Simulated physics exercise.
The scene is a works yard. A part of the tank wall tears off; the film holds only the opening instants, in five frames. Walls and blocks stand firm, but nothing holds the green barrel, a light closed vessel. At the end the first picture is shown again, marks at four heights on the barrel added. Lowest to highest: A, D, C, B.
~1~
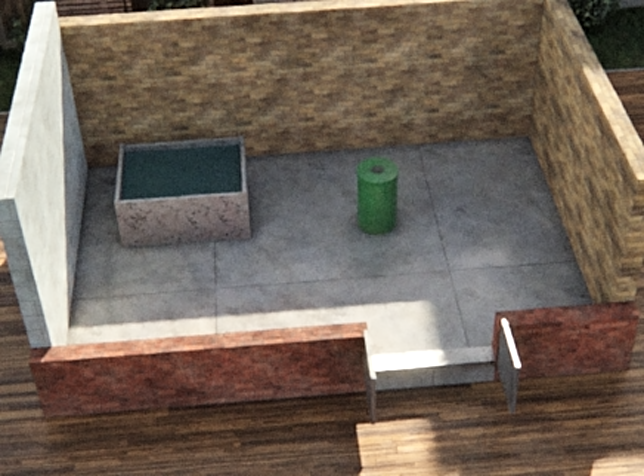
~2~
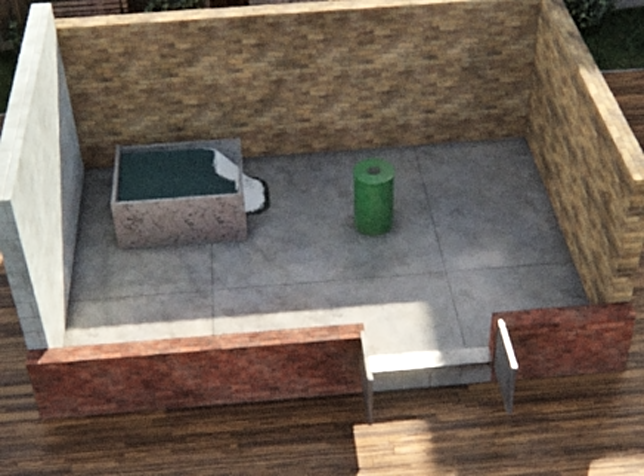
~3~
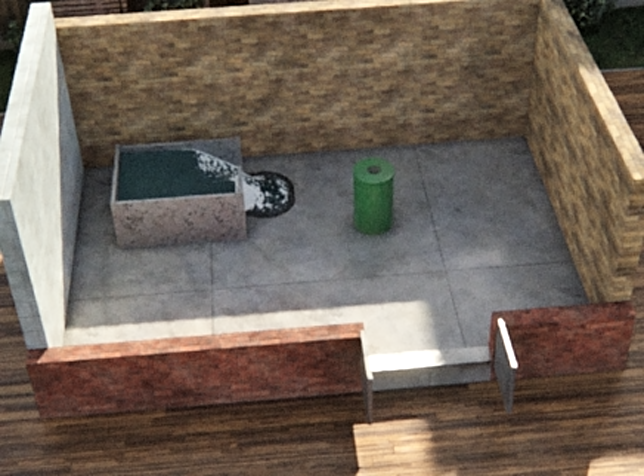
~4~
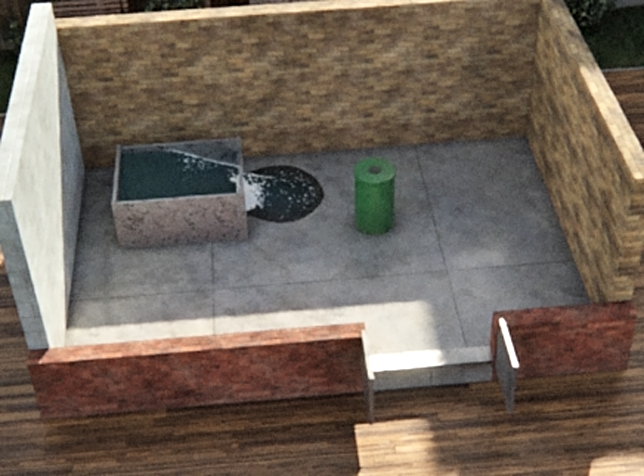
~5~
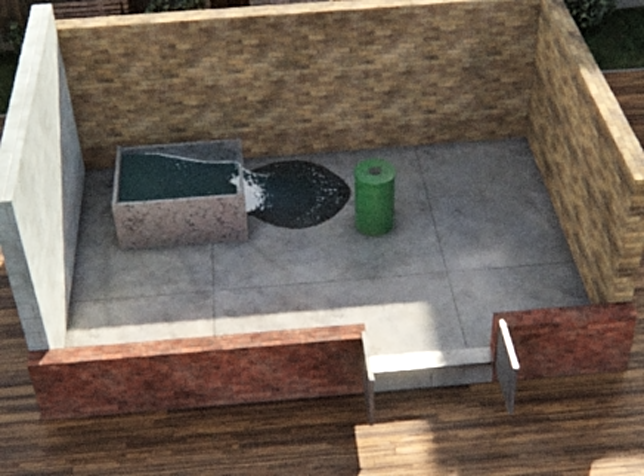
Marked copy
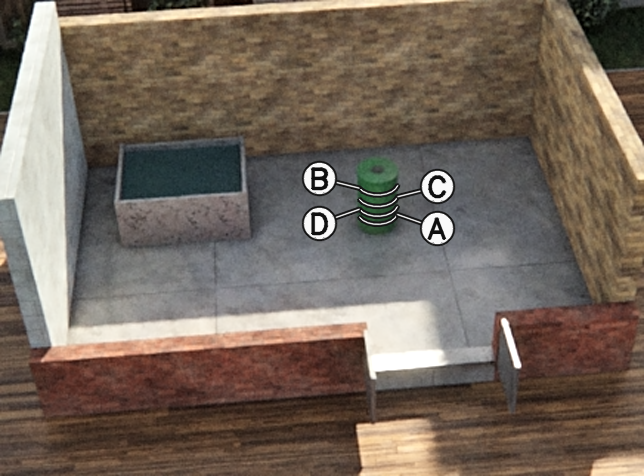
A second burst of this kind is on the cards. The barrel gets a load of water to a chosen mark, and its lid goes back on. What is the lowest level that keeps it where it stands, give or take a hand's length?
Take A.
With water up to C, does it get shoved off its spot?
No.
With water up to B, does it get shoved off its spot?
No, that is safe.
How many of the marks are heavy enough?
All of them.
In white, A at (380, 224); B at (380, 194); C at (380, 206); D at (380, 216); from the bottom up A, D, C, B.
If A is chosen, it does not move.
If B is chosen, it does not move.
If C is chosen, it does not move.
If D is chosen, it does not move.
